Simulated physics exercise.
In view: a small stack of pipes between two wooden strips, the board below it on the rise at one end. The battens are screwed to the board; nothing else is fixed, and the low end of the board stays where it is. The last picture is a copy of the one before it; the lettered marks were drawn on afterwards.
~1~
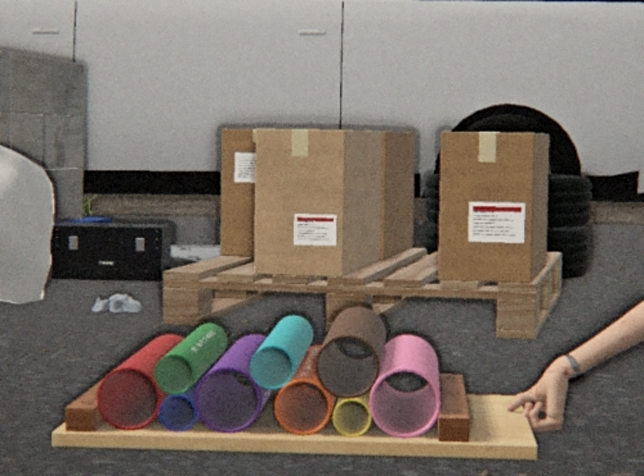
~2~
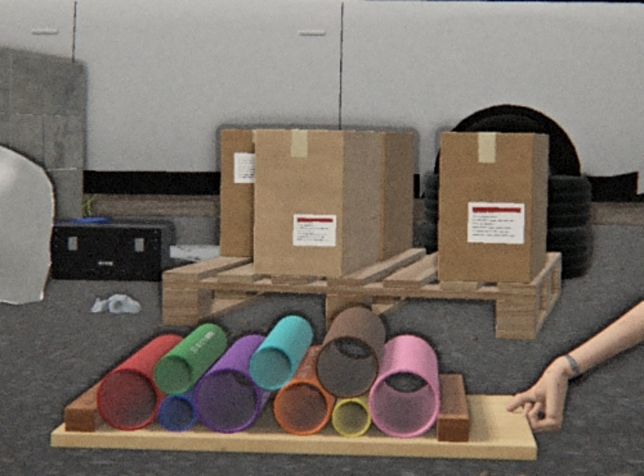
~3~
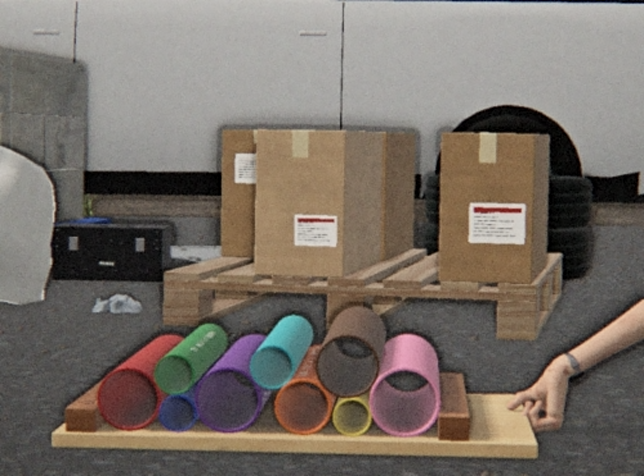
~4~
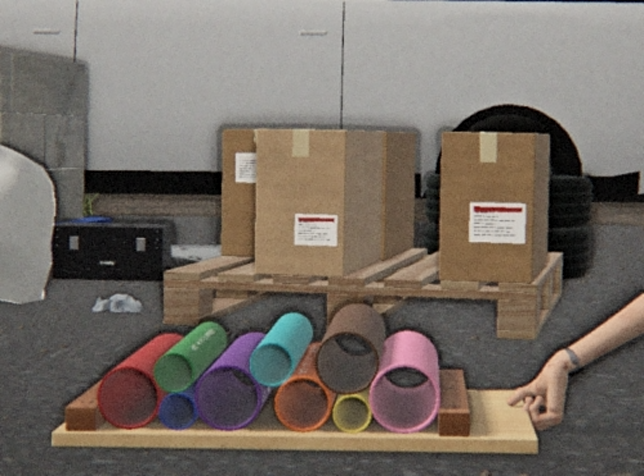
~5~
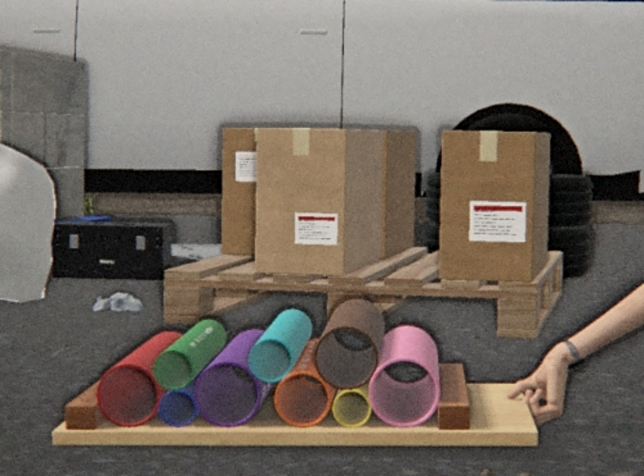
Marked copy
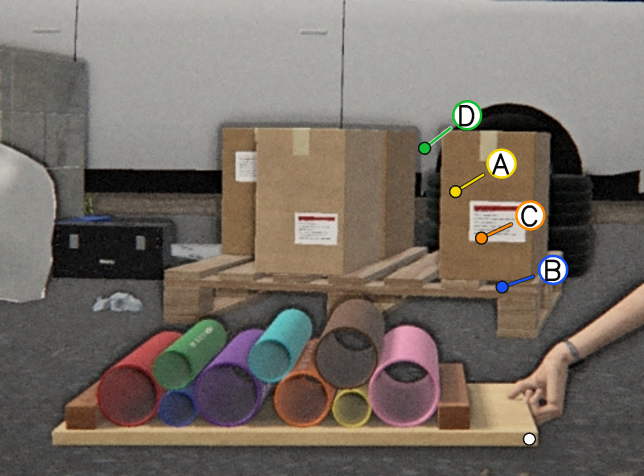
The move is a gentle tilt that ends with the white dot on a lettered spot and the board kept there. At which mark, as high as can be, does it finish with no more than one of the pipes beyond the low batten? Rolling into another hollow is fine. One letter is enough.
The highest mark that will do is D.
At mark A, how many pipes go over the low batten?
At A the number is none.
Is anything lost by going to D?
No.
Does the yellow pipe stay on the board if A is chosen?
Yes, with A.
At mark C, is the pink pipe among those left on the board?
Yes.
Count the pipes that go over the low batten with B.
It comes to none.
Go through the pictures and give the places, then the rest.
Purple pipe (229, 400); orange pipe (303, 408); yellow pipe (352, 418), in the first picture.
Yellow pipe (352, 418); pink pipe (405, 403), in the second picture.
Board (304, 408); yellow pipe (352, 417); pink pipe (405, 402), in the third picture.
Board (304, 405); red pipe (129, 397), in the fourth picture.
Board (304, 401); red pipe (129, 396), in the fifth picture.
On the copy, A at (455, 192); B at (502, 287); C at (482, 238); D at (425, 148); the white dot at (530, 439).
On D. First, board at 20°.
Then, board at 38°.
Finally, board at 39°, none over the low batten.
By contrast, A none over the low batten; B none over the low batten; C none over the low batten.
